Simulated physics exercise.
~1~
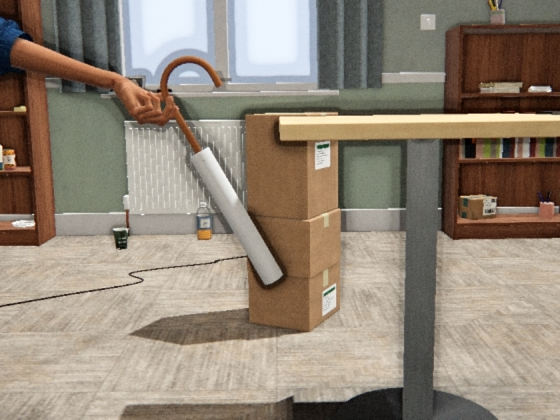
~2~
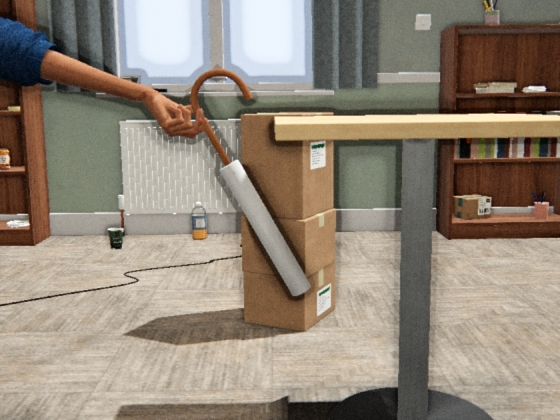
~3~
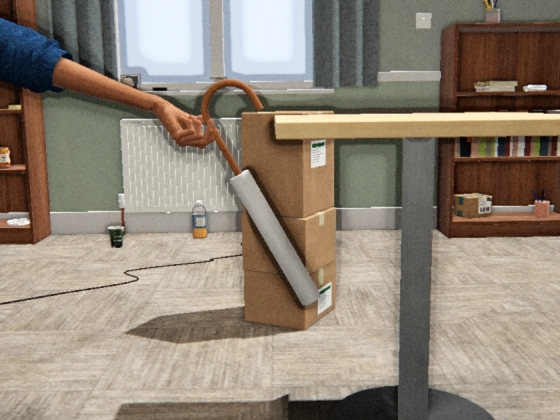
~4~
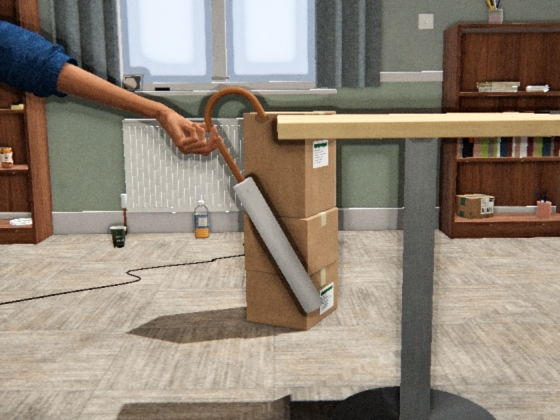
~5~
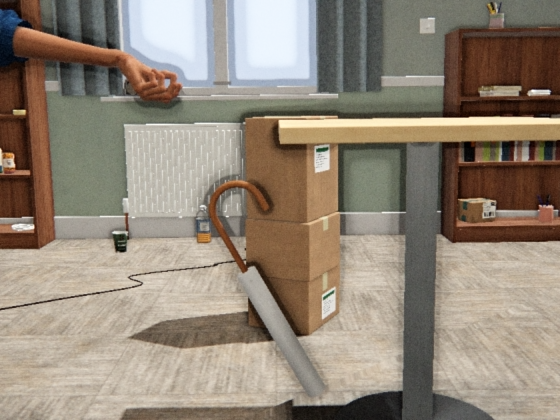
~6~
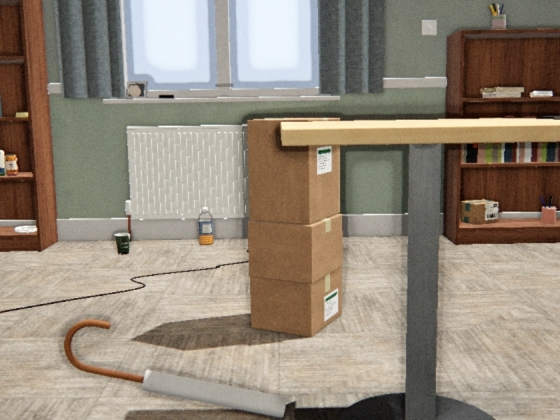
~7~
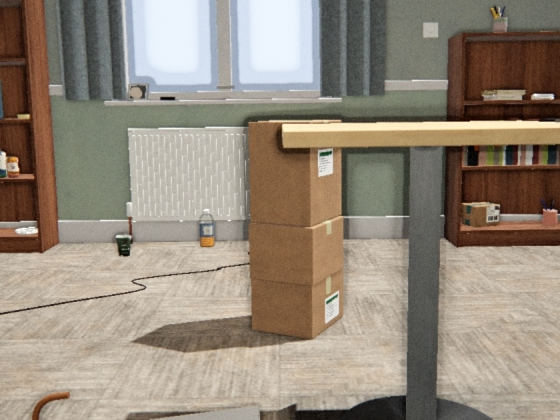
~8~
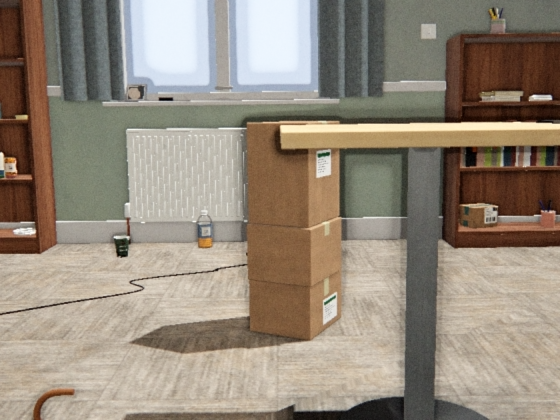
A white umbrella with a curved brown handle was held by a hand beside a table and a stack of three boxes, then let go; it dropped without catching on the table edge, tipped over to the left and ended up on the floor.
